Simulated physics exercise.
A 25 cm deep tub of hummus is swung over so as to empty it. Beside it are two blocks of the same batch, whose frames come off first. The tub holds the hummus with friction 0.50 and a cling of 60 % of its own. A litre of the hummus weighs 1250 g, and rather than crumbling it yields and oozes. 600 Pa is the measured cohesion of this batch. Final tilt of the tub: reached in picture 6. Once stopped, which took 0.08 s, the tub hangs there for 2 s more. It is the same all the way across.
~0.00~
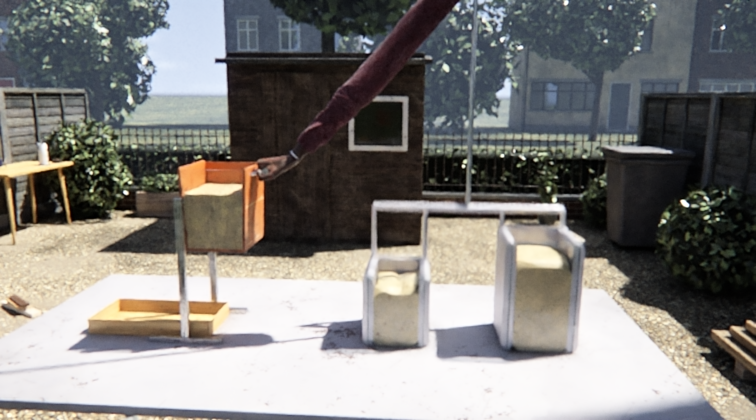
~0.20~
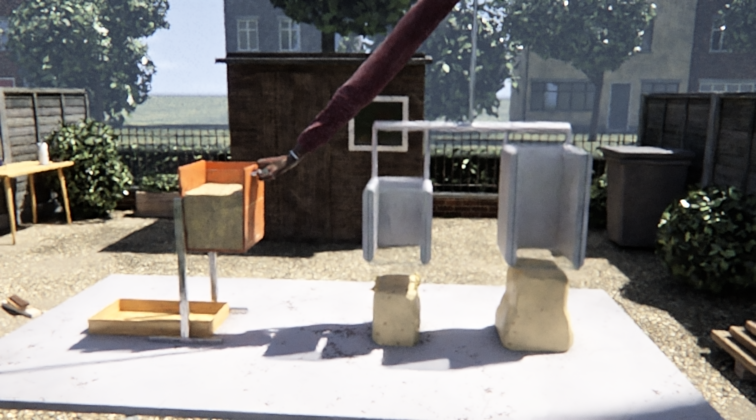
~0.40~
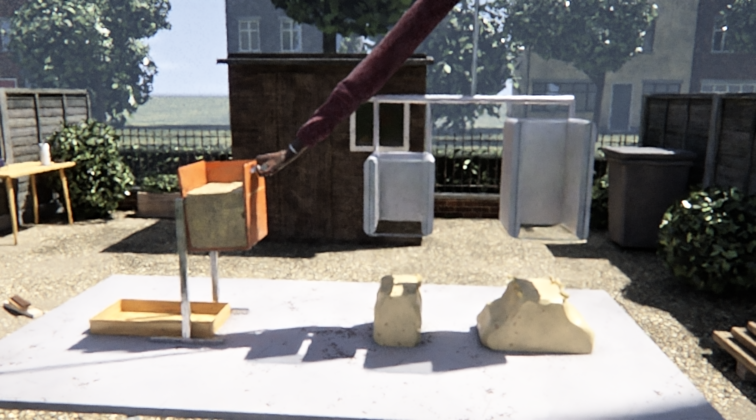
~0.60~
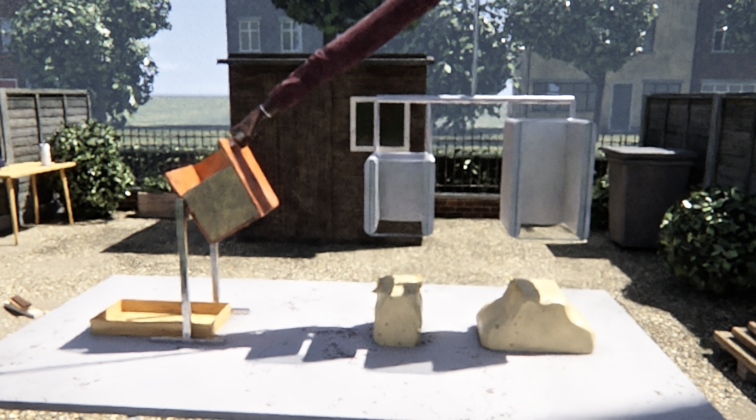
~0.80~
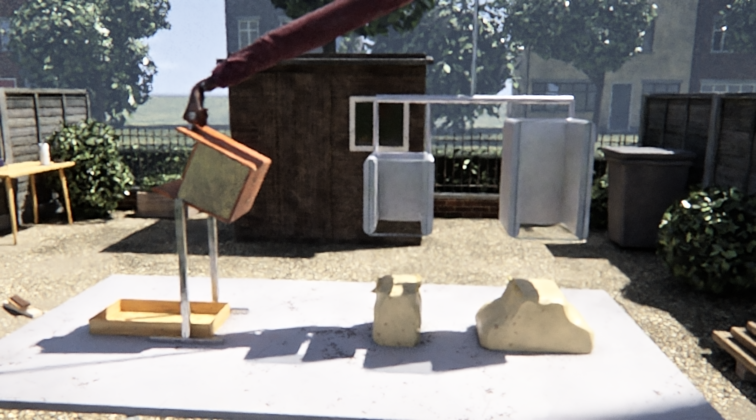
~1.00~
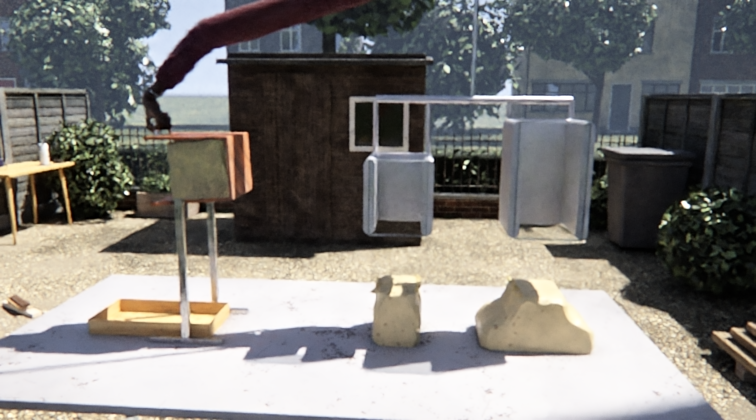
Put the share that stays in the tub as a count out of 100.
The share that stays is about 100 out of 100.
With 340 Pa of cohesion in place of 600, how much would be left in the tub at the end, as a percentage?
Around 55 per cent.
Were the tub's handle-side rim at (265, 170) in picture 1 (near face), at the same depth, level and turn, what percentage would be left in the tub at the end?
Some 50 percent would still be in the tub at the end.
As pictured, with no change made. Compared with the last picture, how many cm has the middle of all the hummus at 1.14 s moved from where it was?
Something like 3 cm, I'd say.
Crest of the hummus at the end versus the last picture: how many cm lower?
3 cm or so.
After 1.14 s, the tub is at 93 degrees and holds 100 %.
After 1.31 s, the tub is at 93 degrees and holds 100 %.
After 1.48 s, the tub is at 93 degrees and holds 100 %.
After 1.65 s, the tub is at 93 degrees and holds 100 %.
After 3.00 s, at the end, the tub is at 93 degrees and holds 100 %.
